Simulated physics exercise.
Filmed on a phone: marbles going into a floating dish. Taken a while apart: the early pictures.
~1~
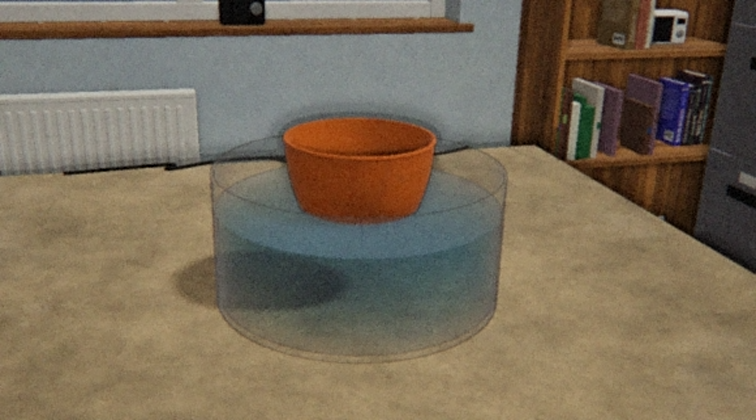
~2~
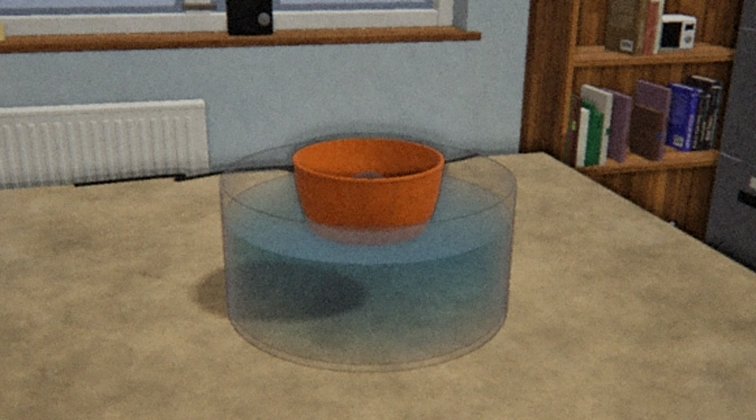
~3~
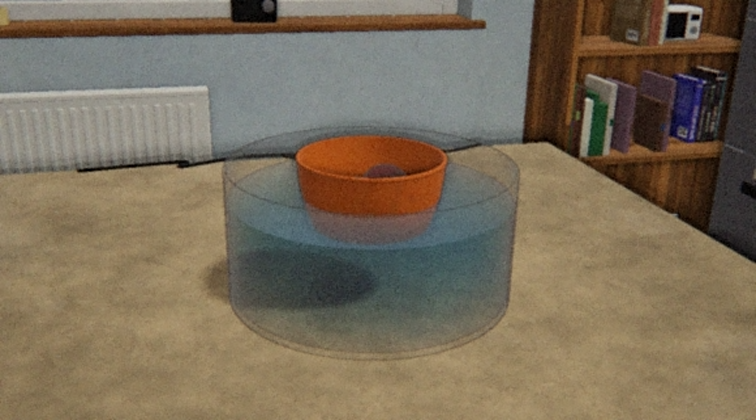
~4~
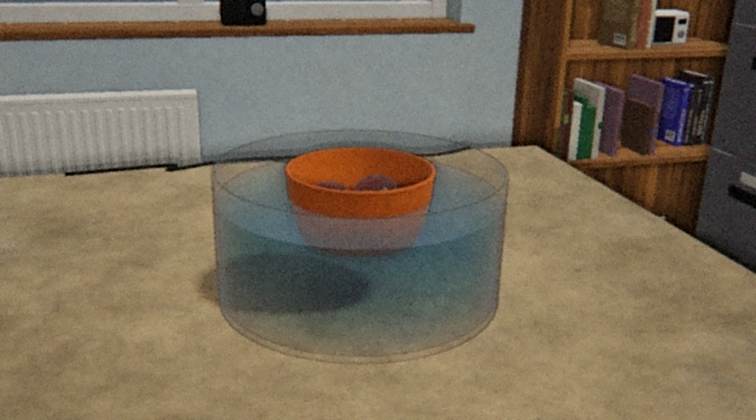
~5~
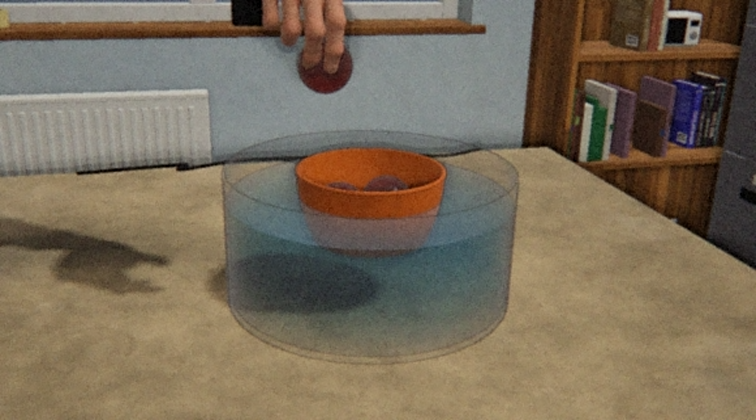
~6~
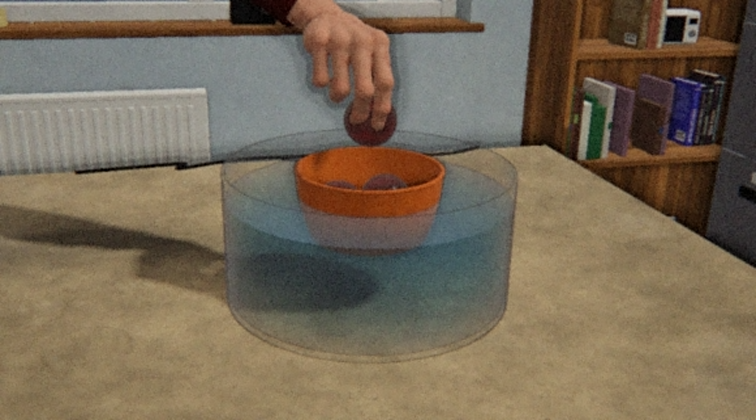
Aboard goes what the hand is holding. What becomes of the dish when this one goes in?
The dish remains afloat.
Next, the glass marble is in and the dish dips.
After that, it steadies; about a fifth of its side above the surface.
Finally, the dish floats; about a fifth of its side above the surface.
